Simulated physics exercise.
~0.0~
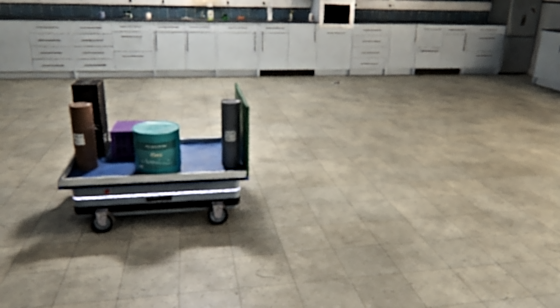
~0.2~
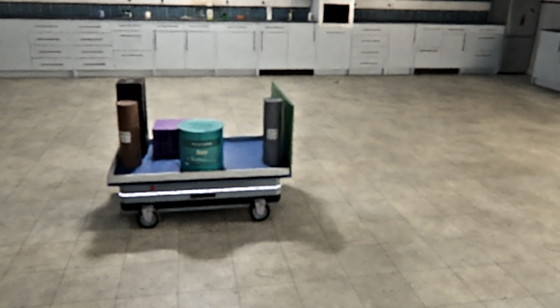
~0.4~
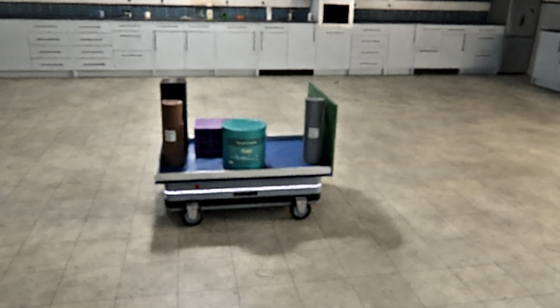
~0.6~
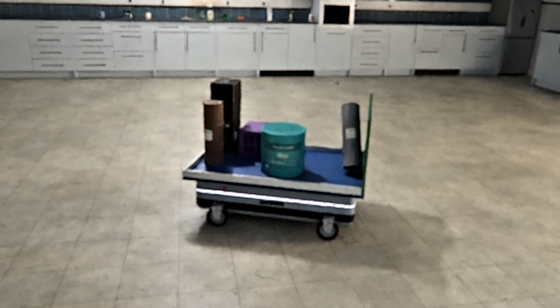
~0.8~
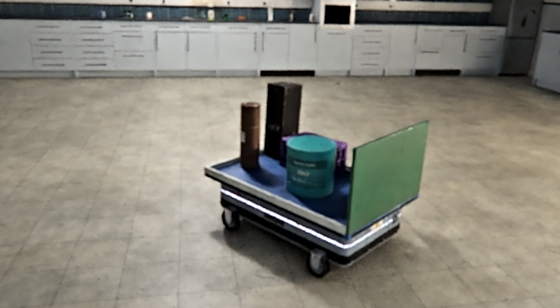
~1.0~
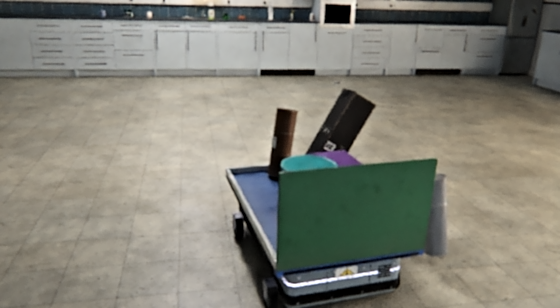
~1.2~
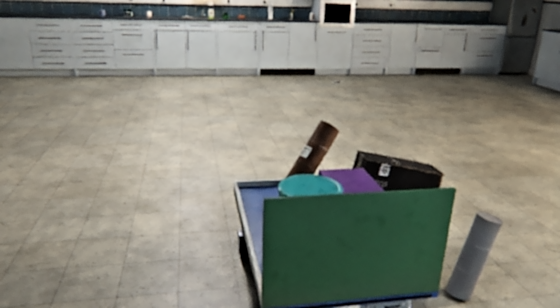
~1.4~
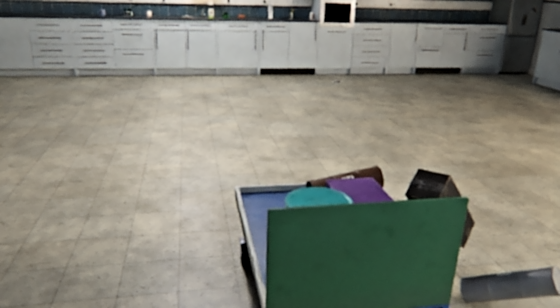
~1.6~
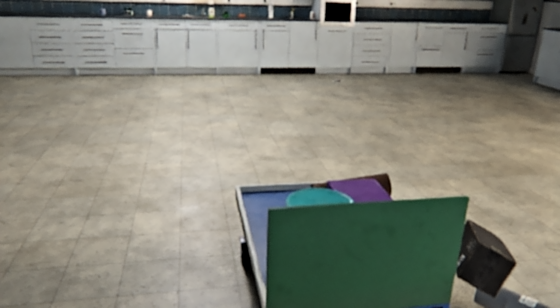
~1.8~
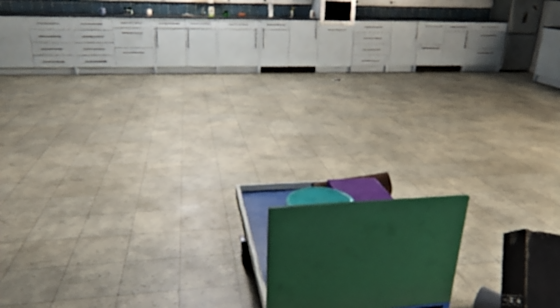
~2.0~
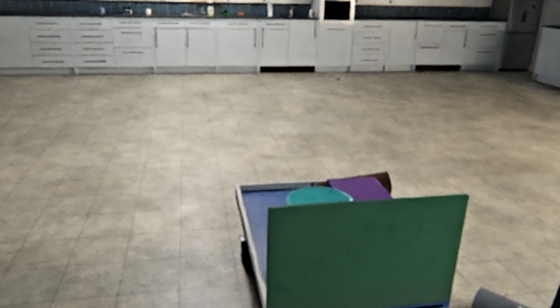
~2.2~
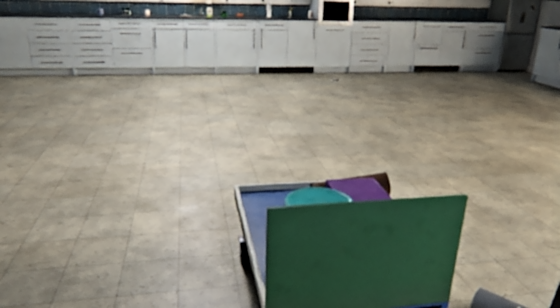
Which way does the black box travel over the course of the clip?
The black box moves to the right, first riding on the cart and then tumbling off it.
